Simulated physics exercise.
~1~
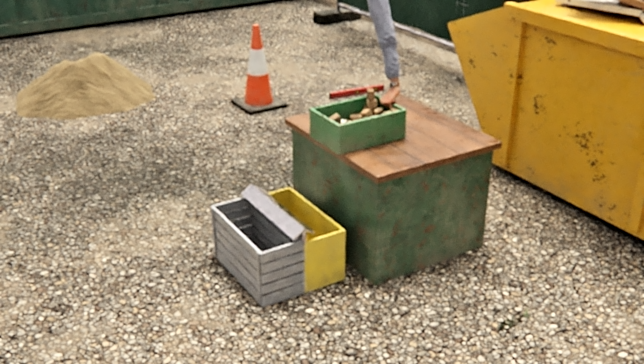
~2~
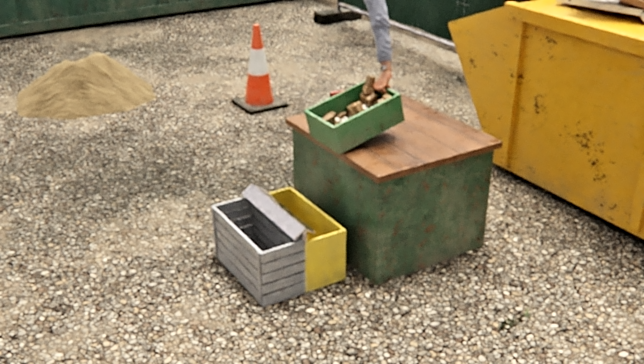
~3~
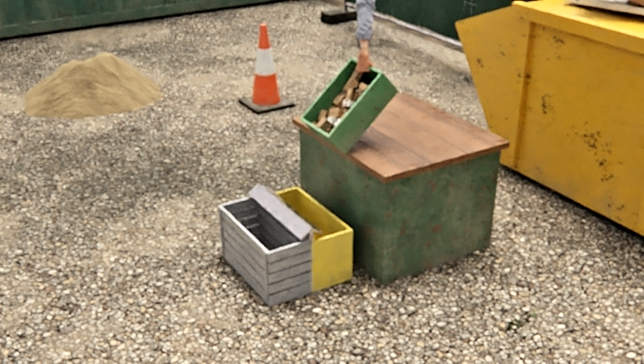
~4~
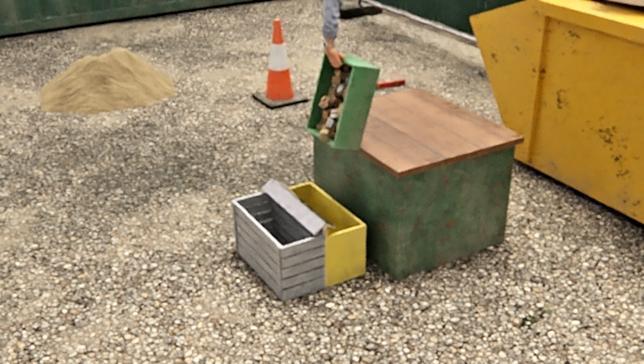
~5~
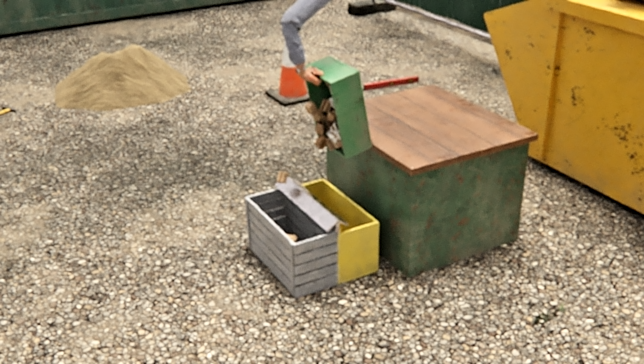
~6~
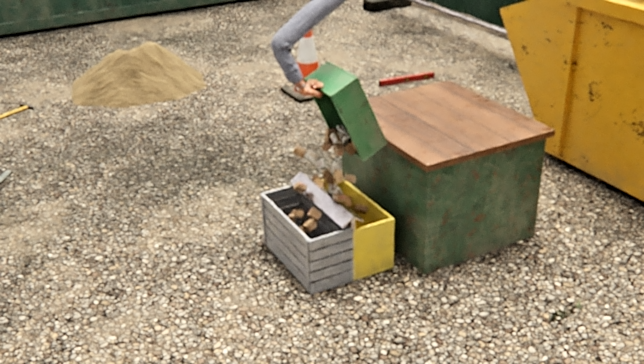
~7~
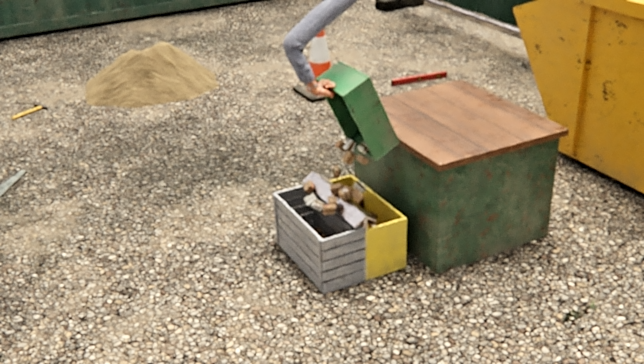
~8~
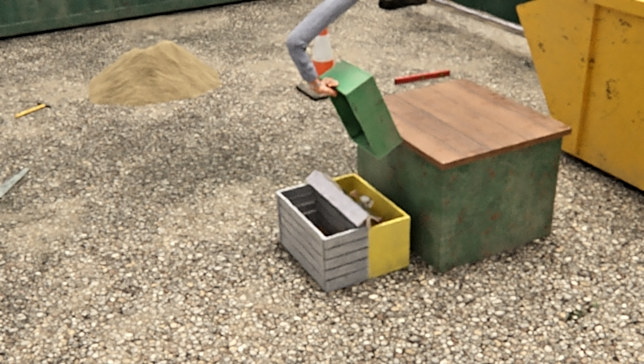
A hand tips a green crate of small brown parcels over the edge of a wooden-topped green bench on a gravel yard, seen from above at an angle. Below sit a yellow tote and, to its left, a grey slatted trough, with a grey ridge capping the divide; a sand heap, an orange cone and a yellow skip stand around. The crate lifts and turns leftward, steeper and steeper, while the view drifts slightly left. Parcels tumble out, first into the trough, then over the ridge into both containers. Finally the crate is held tipped, its parcels gone, above the still containers.
